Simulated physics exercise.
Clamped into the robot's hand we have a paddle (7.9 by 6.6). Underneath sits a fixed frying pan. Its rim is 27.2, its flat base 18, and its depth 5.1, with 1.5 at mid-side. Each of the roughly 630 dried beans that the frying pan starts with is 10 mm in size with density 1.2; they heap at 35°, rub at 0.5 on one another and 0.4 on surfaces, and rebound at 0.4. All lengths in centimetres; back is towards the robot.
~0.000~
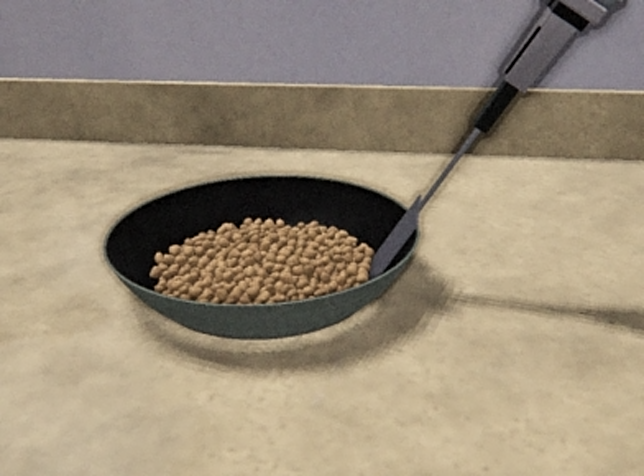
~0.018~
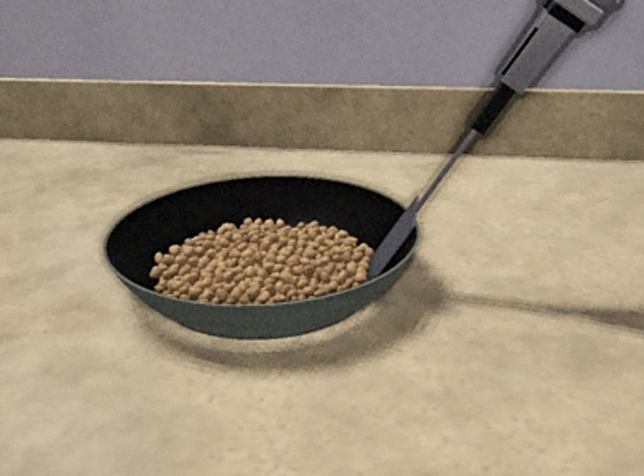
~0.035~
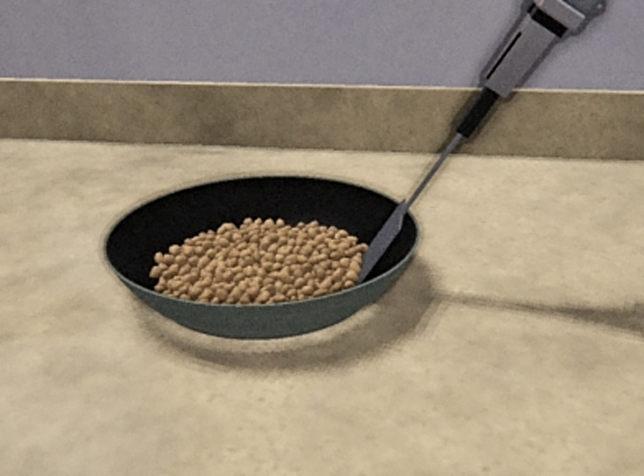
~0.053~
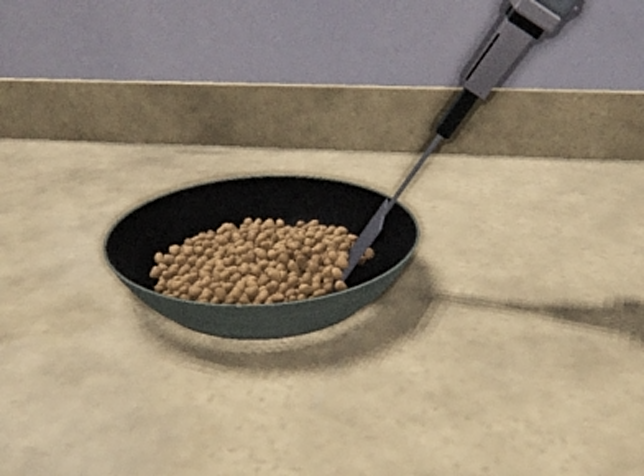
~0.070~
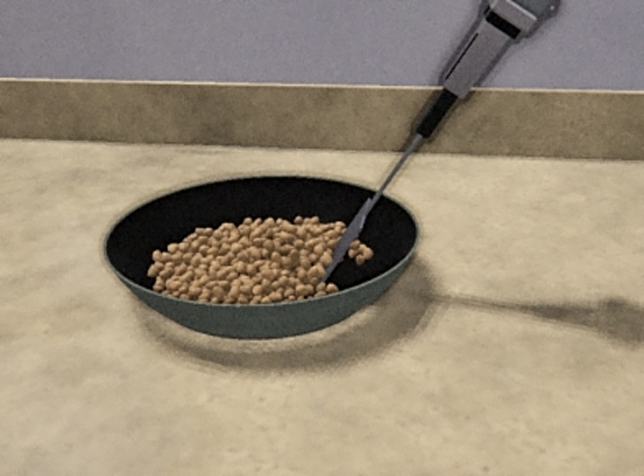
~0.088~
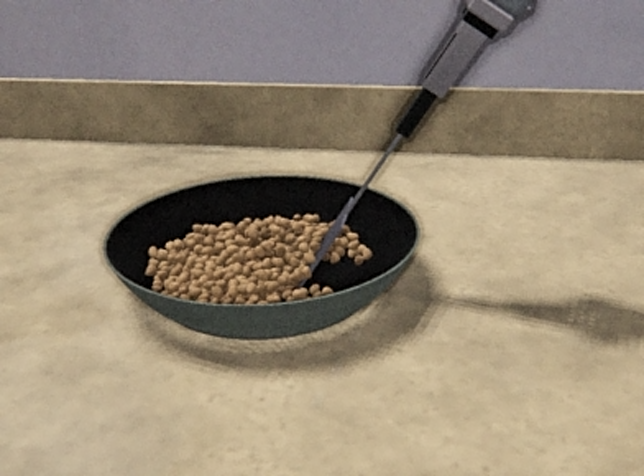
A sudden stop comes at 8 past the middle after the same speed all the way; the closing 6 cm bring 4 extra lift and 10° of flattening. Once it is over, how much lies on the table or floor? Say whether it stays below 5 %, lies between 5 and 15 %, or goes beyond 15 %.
It lies between 5 and 15 %.
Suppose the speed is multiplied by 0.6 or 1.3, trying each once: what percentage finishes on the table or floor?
Some 0 per cent, then some 10 per cent, on the table or floor.
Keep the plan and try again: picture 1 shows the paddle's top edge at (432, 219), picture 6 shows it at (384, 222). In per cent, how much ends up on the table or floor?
Around 0 per cent finishes on the table or floor.
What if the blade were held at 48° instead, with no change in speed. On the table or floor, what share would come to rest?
It would come to roughly 10 percent.
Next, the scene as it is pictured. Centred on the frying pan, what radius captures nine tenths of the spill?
That's near 35 cm.
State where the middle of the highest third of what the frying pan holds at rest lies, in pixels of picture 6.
Around (175, 248).
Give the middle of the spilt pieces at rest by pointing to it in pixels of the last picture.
The centre sits at roughly (36, 254).
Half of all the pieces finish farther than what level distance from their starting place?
Level distance of around 3 cm.
By 0.13 s, sloping 58°, highest piece 9 above the table; 632 in the frying pan.
By 0.17 s, sloping 54°, highest piece 9 above the table; 632 in the frying pan.
By 0.39 s, sloping 48°, highest piece 6 above the table; 585 in the frying pan, 42 on the table or floor, 5 on the blade or in flight.
By 1.44 s, sloping 48°, highest piece 6 above the table; 584 in the frying pan, 48 on the table or floor.
Final count, 584 in the frying pan, 48 on the table or floor. That is 8 % on the table or floor.
